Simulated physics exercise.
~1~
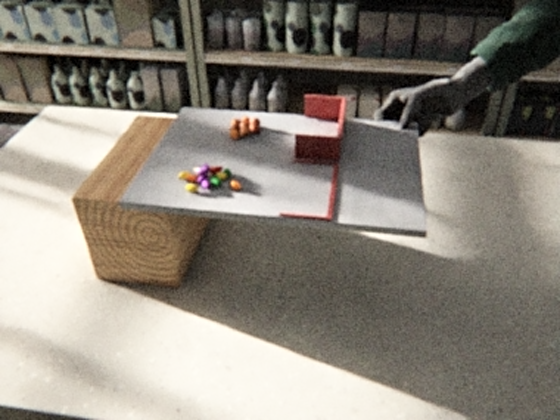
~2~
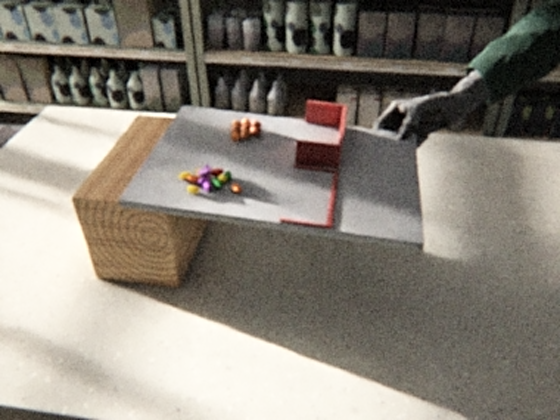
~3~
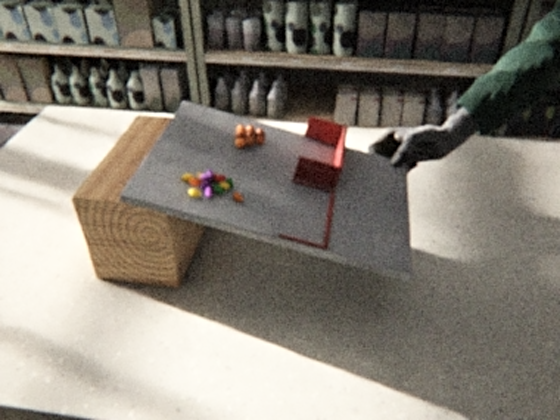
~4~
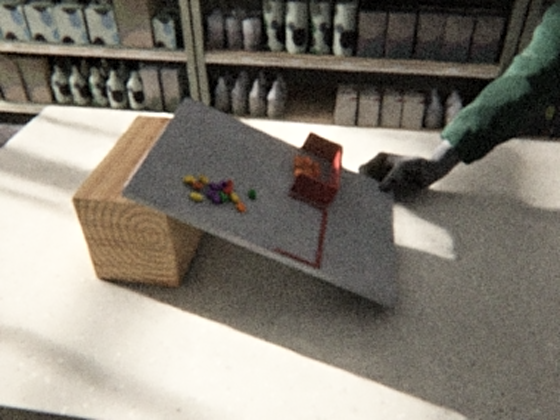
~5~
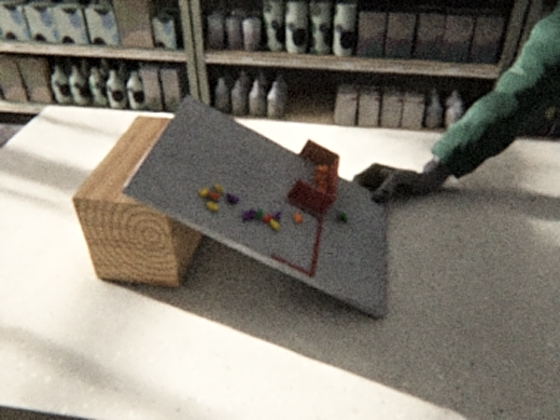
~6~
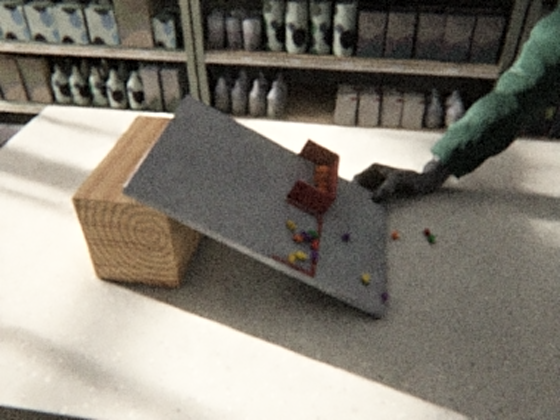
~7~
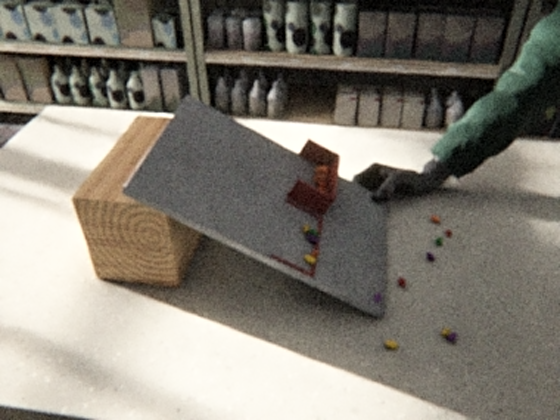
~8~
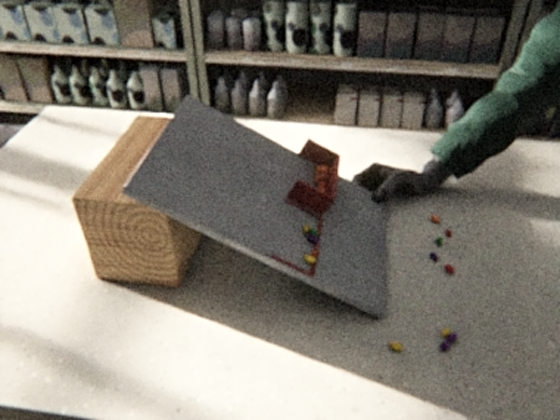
Gloved hand lowering one end of a grey board, colourful pieces sliding mostly past a low red strip, orange ones stopping behind a taller barrier.
